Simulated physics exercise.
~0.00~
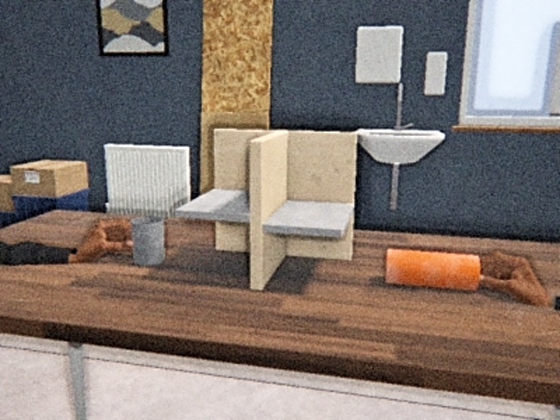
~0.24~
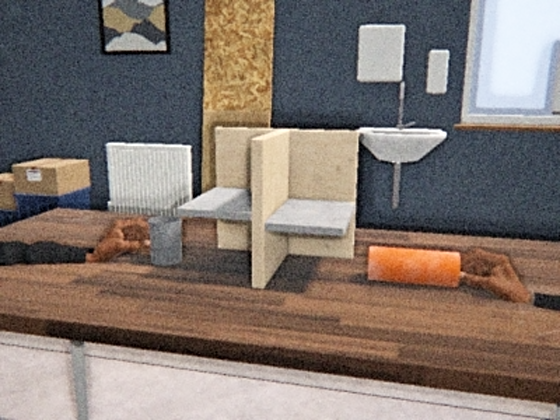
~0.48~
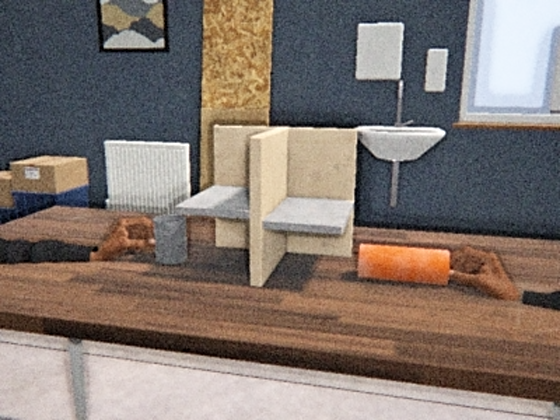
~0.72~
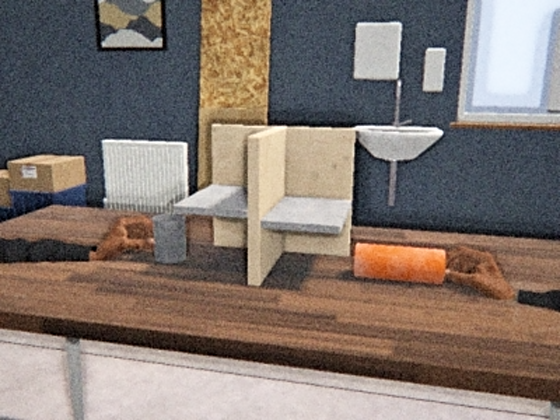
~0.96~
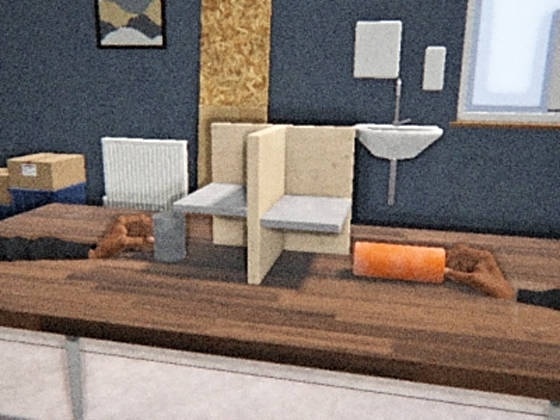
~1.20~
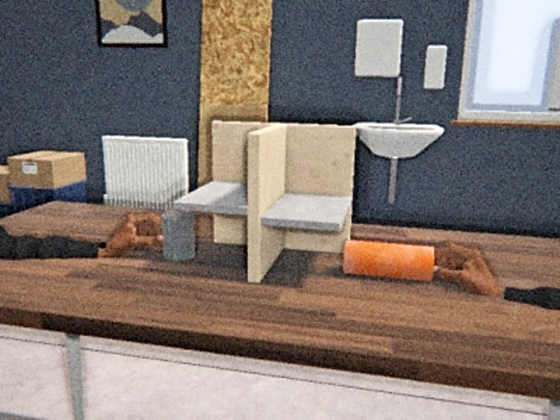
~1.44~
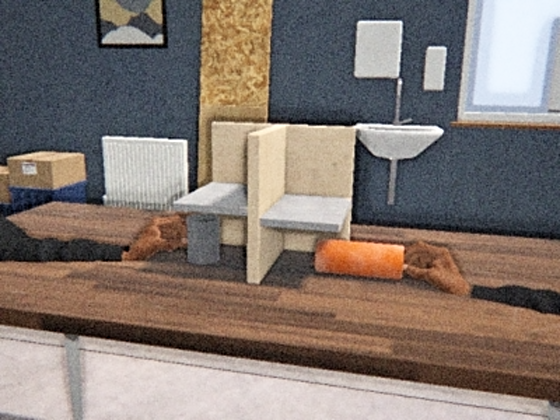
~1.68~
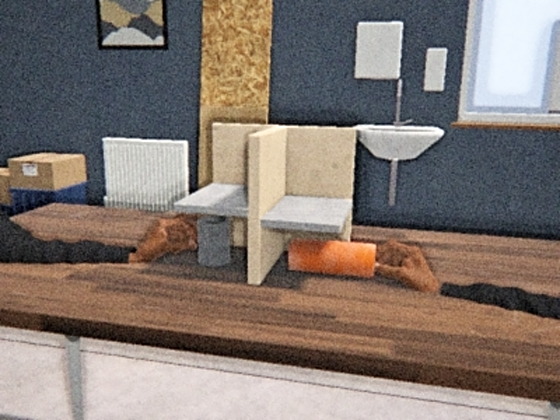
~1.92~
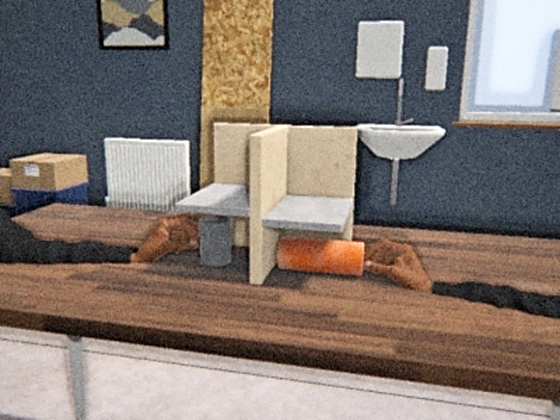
Two hands on a wooden table pushed a grey beaker in from the left and an orange candle lying on its side from the right, paused briefly, then slid both beneath the two-sided shelf, where each fitted under its own side.
